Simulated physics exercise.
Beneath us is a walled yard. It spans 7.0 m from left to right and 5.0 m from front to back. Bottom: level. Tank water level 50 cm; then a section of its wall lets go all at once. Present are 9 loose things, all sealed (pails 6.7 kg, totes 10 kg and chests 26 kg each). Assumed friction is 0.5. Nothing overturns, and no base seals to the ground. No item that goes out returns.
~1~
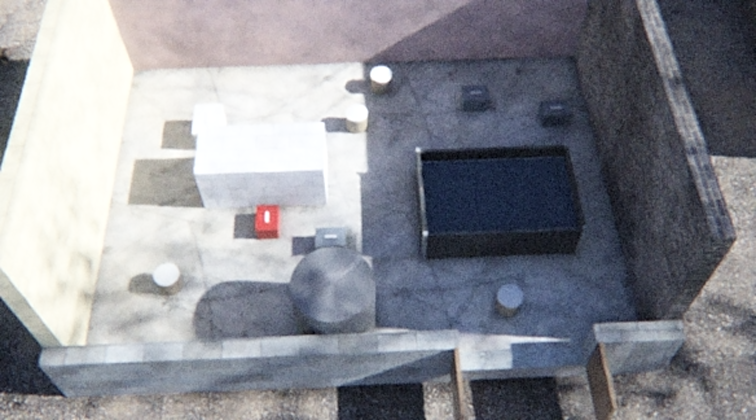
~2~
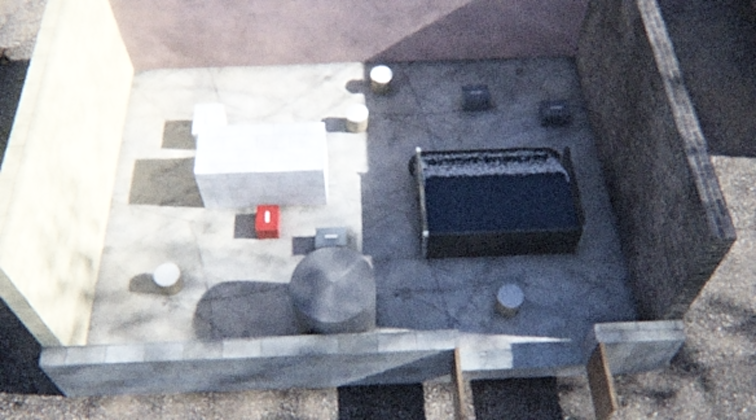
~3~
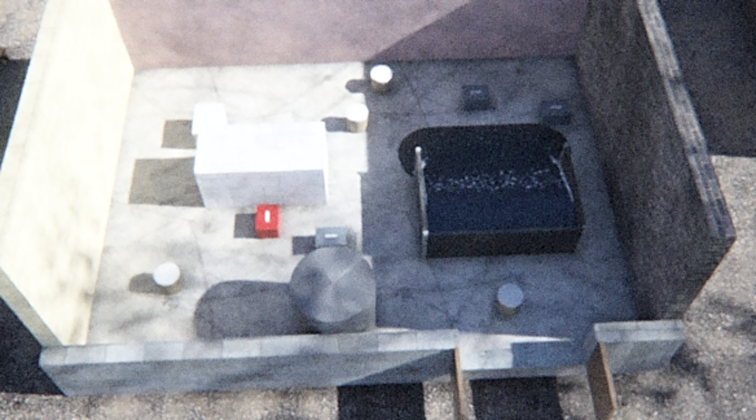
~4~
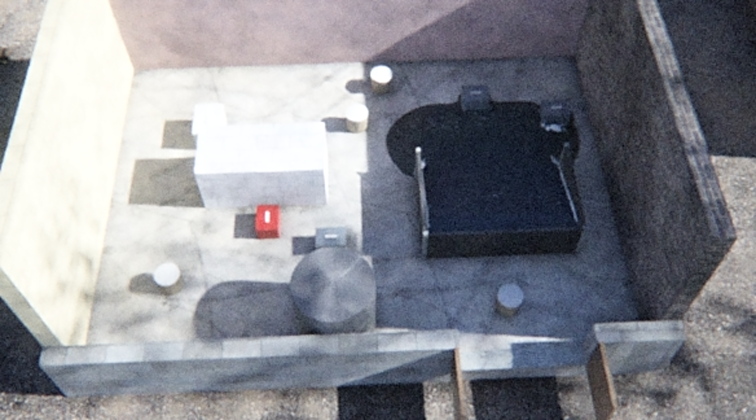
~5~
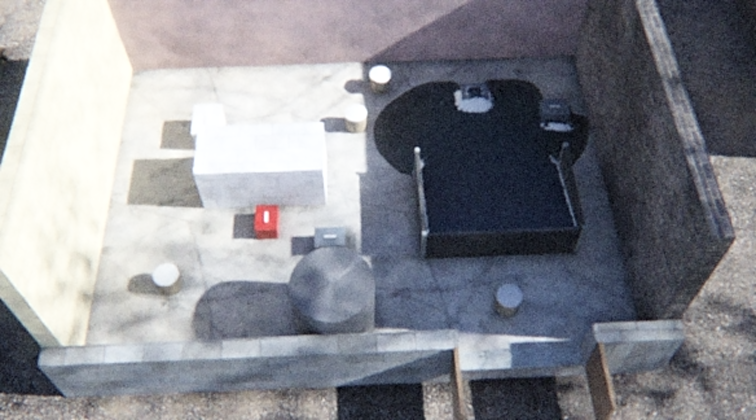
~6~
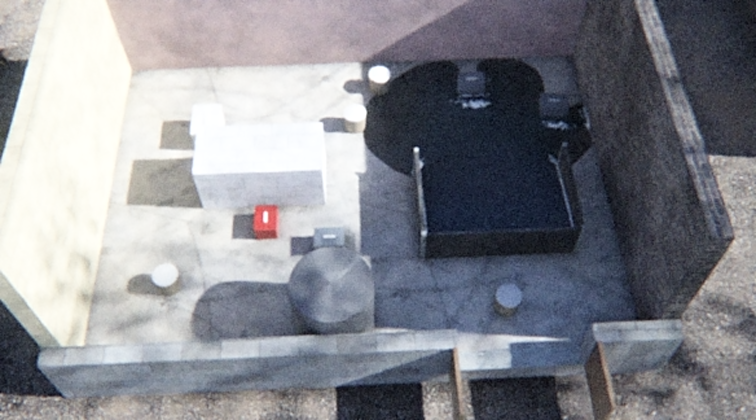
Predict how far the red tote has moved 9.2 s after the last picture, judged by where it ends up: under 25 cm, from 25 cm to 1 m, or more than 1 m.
It is left in place.
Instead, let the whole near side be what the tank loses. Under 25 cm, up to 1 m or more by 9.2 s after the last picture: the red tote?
The answer: The red tote stays more or less still.
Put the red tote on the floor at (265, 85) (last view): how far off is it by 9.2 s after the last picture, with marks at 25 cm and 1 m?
It gets carried off.
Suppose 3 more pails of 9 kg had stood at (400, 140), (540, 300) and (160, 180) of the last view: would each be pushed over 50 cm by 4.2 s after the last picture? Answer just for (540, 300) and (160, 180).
So that's behind the line and then behind the line.
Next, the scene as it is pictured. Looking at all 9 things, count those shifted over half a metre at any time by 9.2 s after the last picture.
I count 3.
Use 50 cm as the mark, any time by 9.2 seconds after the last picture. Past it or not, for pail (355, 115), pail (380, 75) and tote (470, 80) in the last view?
Taking them in order: Fell shy, exceeded and exceeded.
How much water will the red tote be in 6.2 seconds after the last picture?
I'd say around 2 cm.
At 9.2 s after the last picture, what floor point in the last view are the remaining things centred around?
I'd put it close to (329, 185) in the last view.
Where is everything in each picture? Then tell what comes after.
The first frame shows the red tote at (267, 217) rests on the ground; 2.5 m2 under water; 0 of 9 have shifted.
The second frame shows the red tote at (267, 217) rests on the ground; 3.5 m2 under water; 0 of 9 have shifted.
The third frame shows the red tote at (267, 217) rests on the ground; 4.6 m2 under water; 0 of 9 have shifted.
The fourth frame shows the red tote at (267, 217) rests on the ground; 5.7 m2 under water; 0 of 9 have shifted.
The fifth frame shows the red tote at (266, 217) rests on the ground; 7.0 m2 under water; 0 of 9 have shifted.
The sixth frame shows the red tote at (266, 217) rests on the ground; water covers 8.3 m2; 2 of 9 have shifted.
Then, 1.2 s after the last picture the red tote is near (266, 217), 0.0 m from its start, aground; 0 of 9 are out; 3 afloat.
Then, 3.8 s after the last picture the red tote is near (266, 217), 0.0 m from its start, aground; 0 of 9 are out; 0 afloat.
Then, 6.2 s after the last picture the red tote is near (266, 217), 0.0 m from its start, aground; 0 of 9 are out; 0 afloat.
Then, 9.2 s after the last picture the red tote is near (266, 217), 0.0 m from its start, aground; 0 of 9 are out; 0 afloat.
